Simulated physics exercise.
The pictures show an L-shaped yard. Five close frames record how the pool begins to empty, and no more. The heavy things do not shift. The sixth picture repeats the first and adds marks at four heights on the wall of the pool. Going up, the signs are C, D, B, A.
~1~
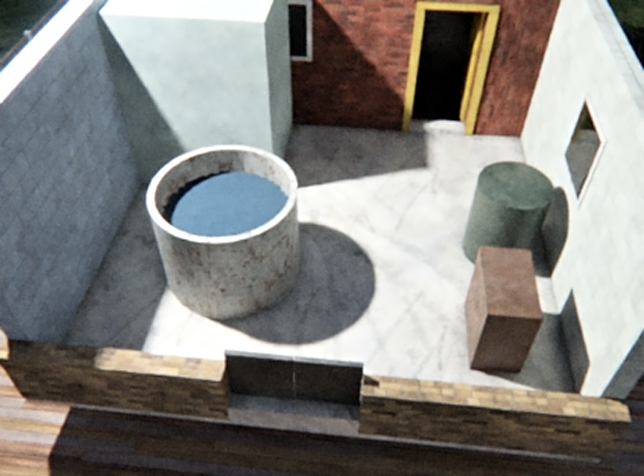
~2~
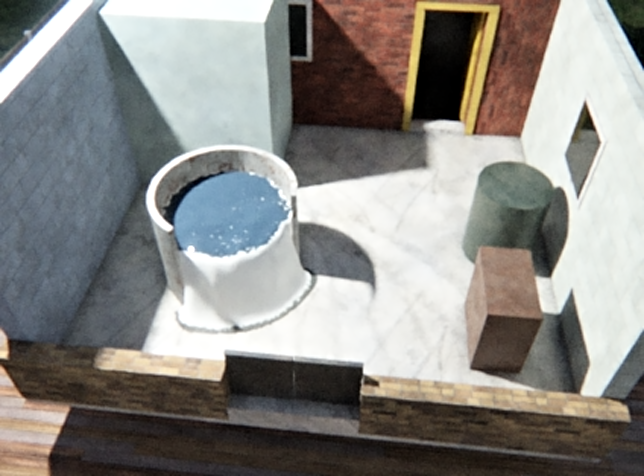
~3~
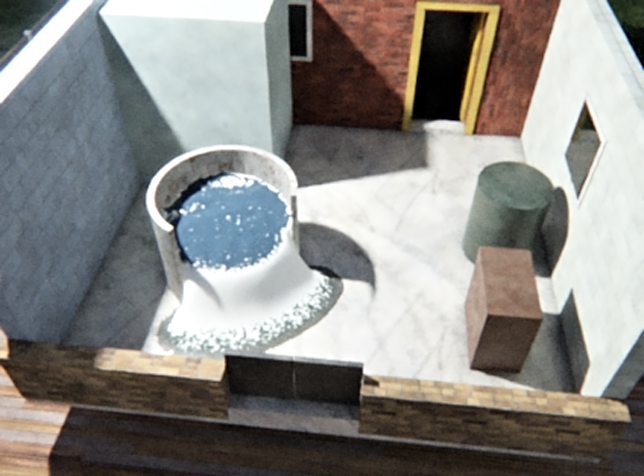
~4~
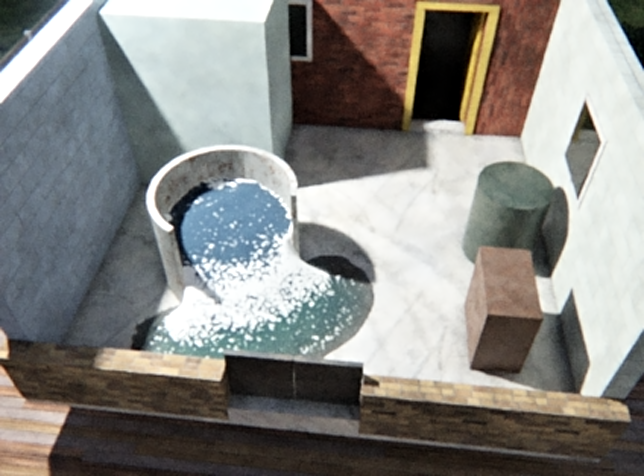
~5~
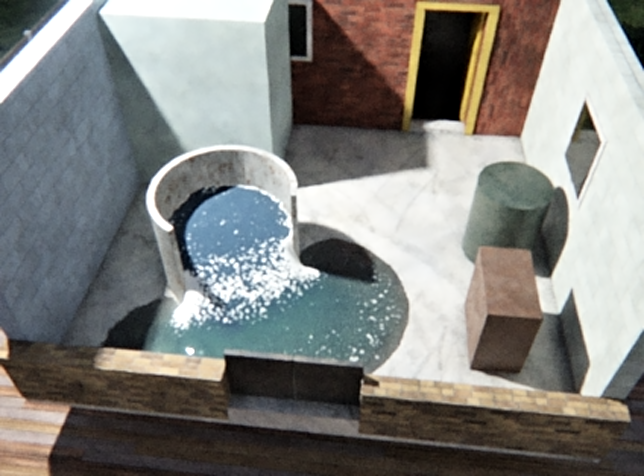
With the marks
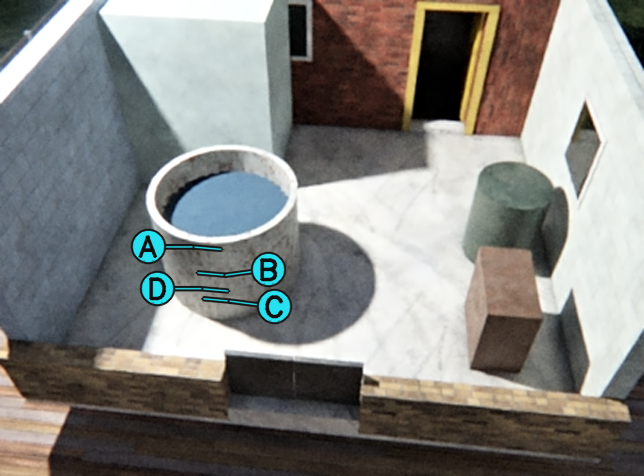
A round, pale stone tank of blue water stands at the left of a walled yard, seen from above by a still camera. A green cylinder and a brown box stand on the pale floor at right, with a yellow-framed doorway in the red brick wall behind and a dark gate in front. The tank's near side opens, and water pours out in white froth, spreading forward and rightward as a green pool.
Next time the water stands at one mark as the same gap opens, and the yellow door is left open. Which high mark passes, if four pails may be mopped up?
Take B.
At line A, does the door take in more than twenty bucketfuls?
No, it does not.
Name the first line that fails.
Here it is line A.
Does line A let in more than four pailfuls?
Yes, it does.
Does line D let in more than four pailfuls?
No, that is safe.
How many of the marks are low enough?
Three of the four.
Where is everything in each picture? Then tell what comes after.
In the first picture, water in the pool at rest, its middle at (226, 212); foot of the yellow doorway at (436, 133); shut gate at (294, 364).
In the second picture, front seen at (182, 311), 2 % of the ground wet.
In the third picture, front seen at (335, 282), 6 % of the ground wet.
In the fourth picture, front seen at (364, 284), 13 % of the ground wet.
In the fifth picture, front seen at (402, 302), 20 % of the ground wet.
On the marked copy, A at (206, 248); B at (211, 274); C at (216, 299); D at (214, 289); from the bottom up C, D, B, A.
With A, about 10 bucketfuls get in.
With B, a bucket or two gets in.
With C, nothing gets over.
With D, nothing gets over.
